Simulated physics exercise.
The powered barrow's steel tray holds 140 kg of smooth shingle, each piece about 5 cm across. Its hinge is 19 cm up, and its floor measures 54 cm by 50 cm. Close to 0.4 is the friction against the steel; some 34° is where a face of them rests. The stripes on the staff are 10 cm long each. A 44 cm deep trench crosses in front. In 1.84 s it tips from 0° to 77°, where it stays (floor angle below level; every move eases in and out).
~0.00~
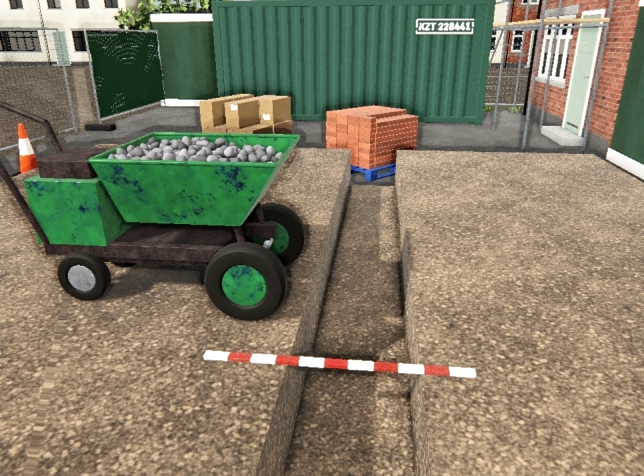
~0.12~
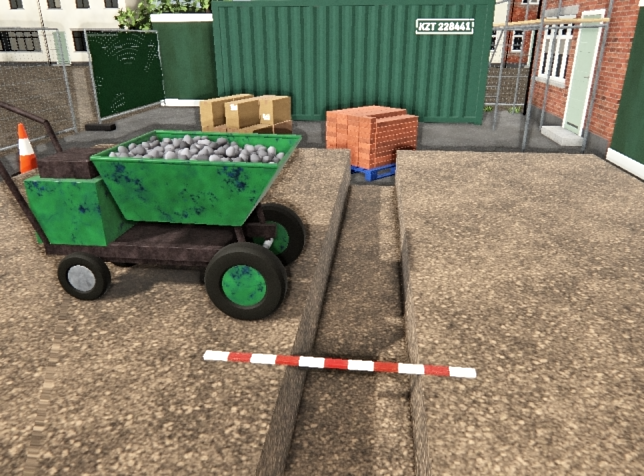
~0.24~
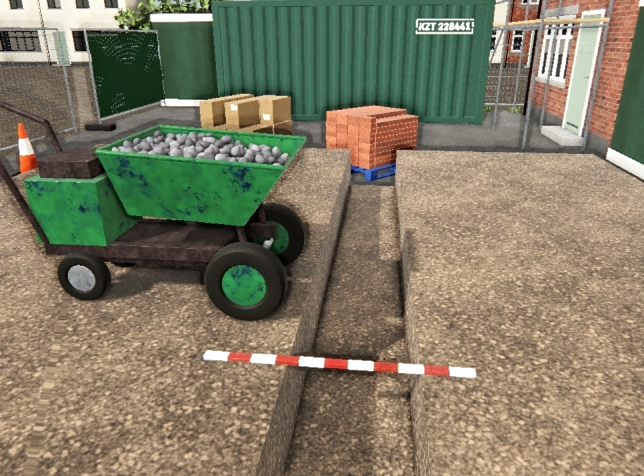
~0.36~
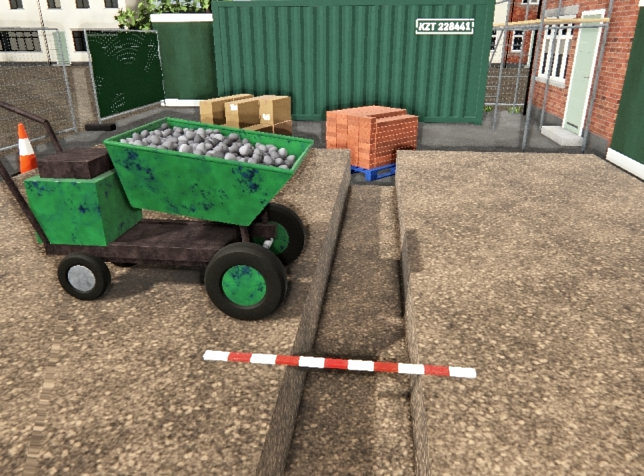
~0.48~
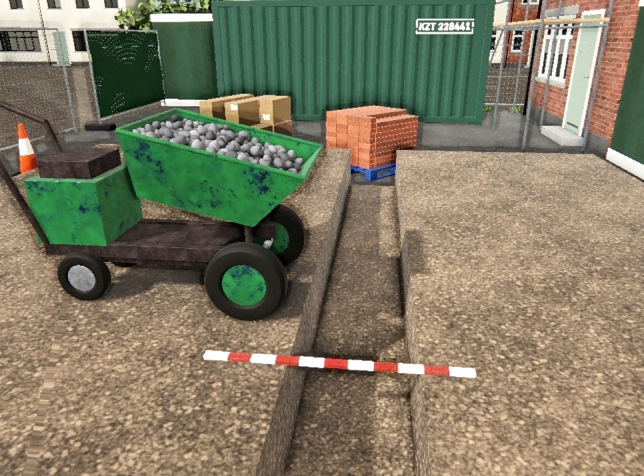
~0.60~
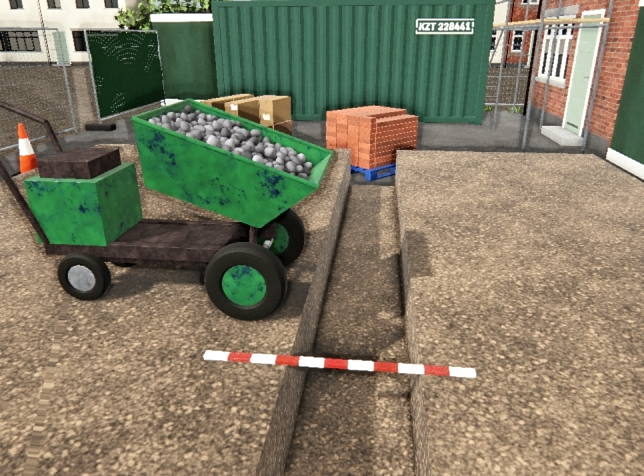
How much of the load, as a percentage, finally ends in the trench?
I would put it at about 61 per cent.
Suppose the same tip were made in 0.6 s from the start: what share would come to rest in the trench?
35 %.
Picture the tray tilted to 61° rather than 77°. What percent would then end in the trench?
Then about 50 per cent.
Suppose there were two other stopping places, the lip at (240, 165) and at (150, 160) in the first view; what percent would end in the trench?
First place: Near 95%; second place: Near 75%.
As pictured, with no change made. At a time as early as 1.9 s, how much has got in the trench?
Roughly 40 percent of the load.
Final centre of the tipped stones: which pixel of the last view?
I'd point to around (397, 353).
After 1.4 s the floor is at 65°; 93 % in the tray, 6 % in the trench; the foremost stones are at (417, 289).
After 1.9 s the floor is at 77°; 28 % in the tray, 38 % in the trench, 34 % past the trench; the foremost stones are at (551, 306).
After 2.3 s the floor is at 77°; 9 % in the tray, 51 % in the trench, 40 % past the trench; the foremost stones are at (604, 314).
After 4.2 s the floor is at 77°; 0 % in the tray, 61 % in the trench, 39 % past the trench; the foremost stones are at (616, 315).
